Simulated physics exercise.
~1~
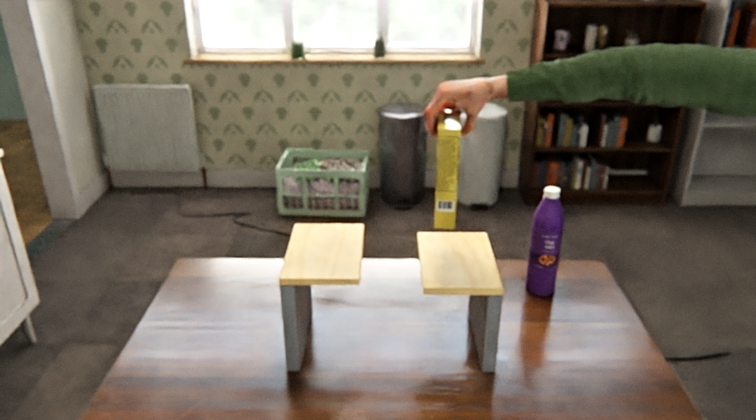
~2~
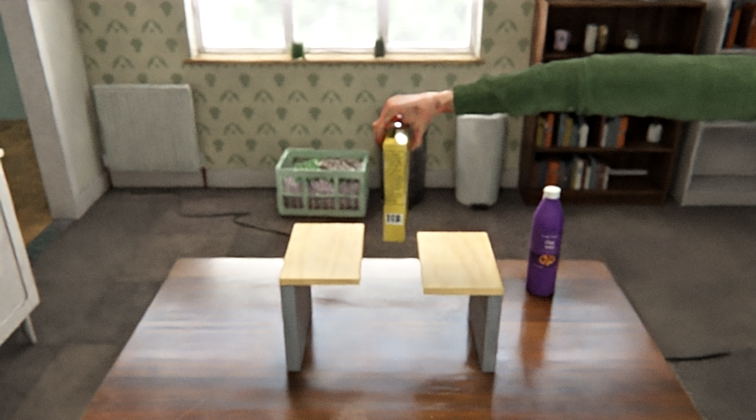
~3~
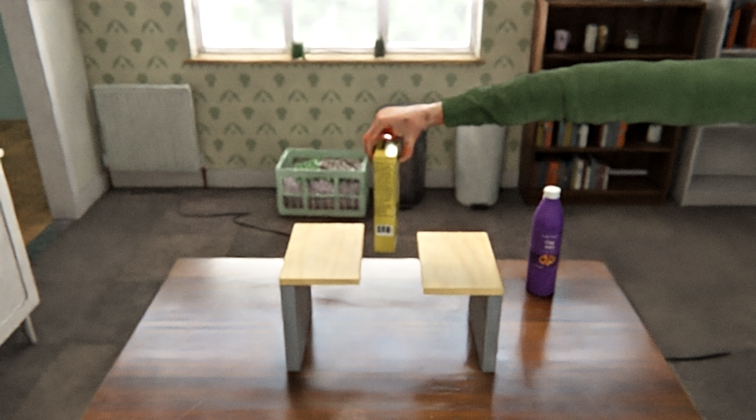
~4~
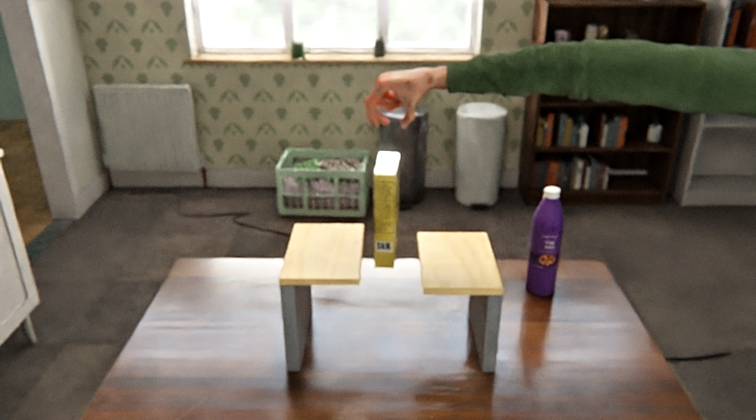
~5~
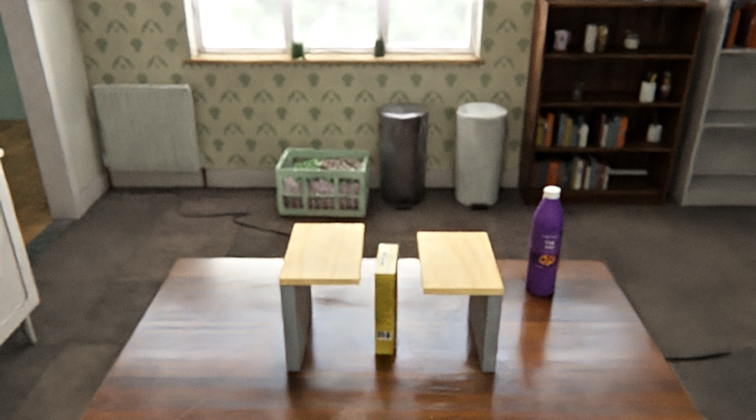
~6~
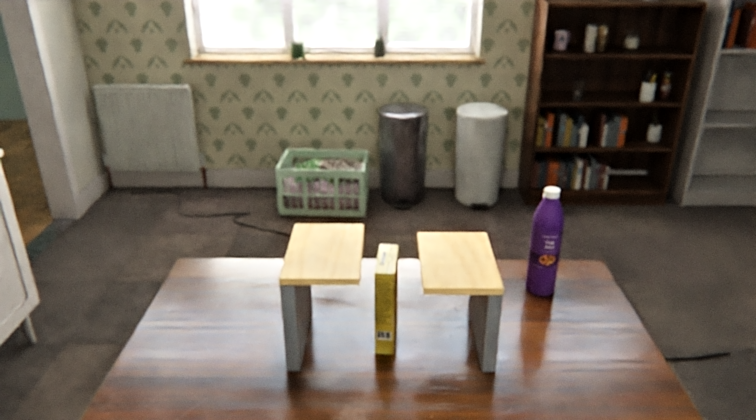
In this clip, a hand moves an upright yellow packet left over the gap between two wooden-topped supports, lowers it and lets go. The packet drops through the gap and ends standing on the table, while a purple bottle stays still to the right.
